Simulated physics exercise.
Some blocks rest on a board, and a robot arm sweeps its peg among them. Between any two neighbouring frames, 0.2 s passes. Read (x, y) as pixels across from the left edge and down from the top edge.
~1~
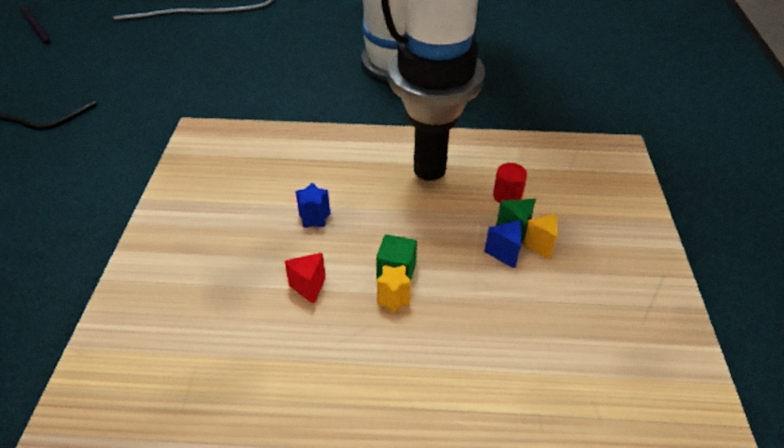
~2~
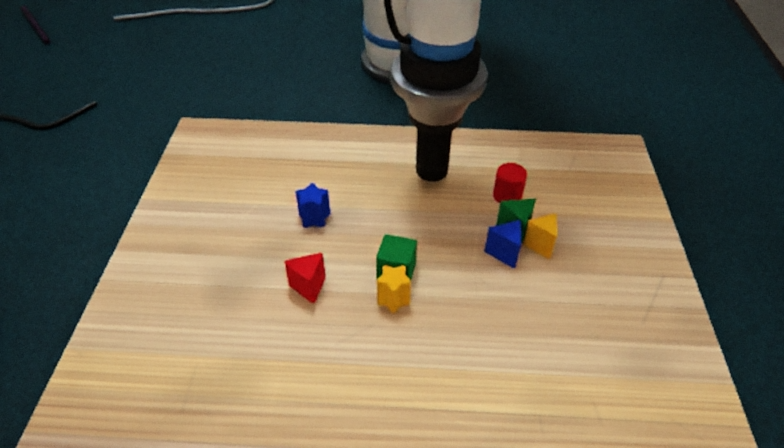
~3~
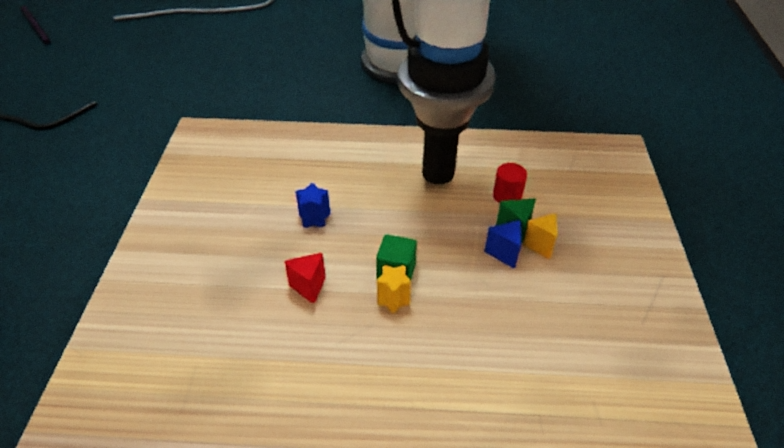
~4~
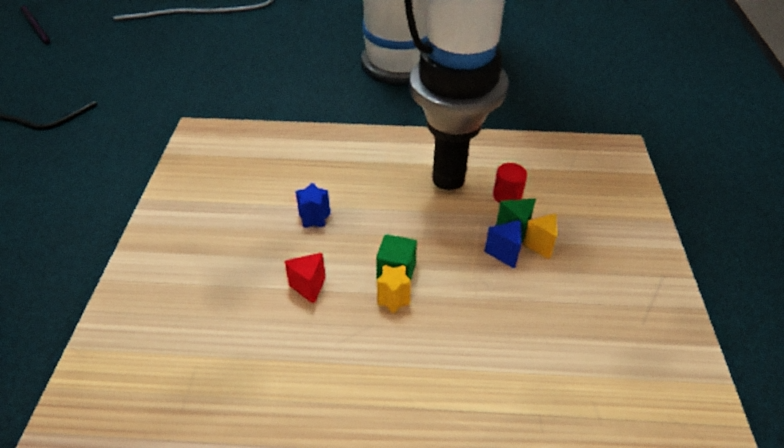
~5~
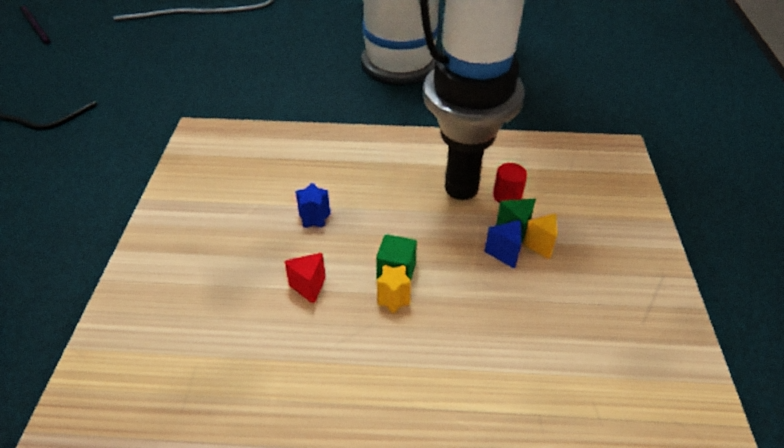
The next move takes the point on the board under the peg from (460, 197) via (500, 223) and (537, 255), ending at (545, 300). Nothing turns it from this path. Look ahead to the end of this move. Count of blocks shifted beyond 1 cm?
My count: 3 or more.
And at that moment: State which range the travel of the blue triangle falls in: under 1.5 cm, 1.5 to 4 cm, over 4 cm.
I reckon it covers between 1.5 and 4 cm.
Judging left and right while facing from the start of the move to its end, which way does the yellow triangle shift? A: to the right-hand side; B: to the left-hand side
Answer: B.
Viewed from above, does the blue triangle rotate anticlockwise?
I expect not.
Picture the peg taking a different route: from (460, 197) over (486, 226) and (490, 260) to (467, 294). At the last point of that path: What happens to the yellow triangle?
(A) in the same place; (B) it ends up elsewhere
B: It ends up elsewhere.
On the path given first. One third of the way, peg at (503, 216); green triangle at (537, 219); yellow triangle at (558, 227), turned 40° anticlockwise.
Two thirds of the way, peg at (540, 248); blue triangle at (518, 241), turned 90° clockwise; green triangle at (572, 248), turned 50° anticlockwise; yellow triangle at (586, 236), turned 95° anticlockwise.
At the end, peg at (548, 292); blue triangle at (518, 244), turned 105° clockwise; red round block still; green triangle at (586, 263), turned 75° anticlockwise; yellow triangle at (586, 237), turned 95° anticlockwise.
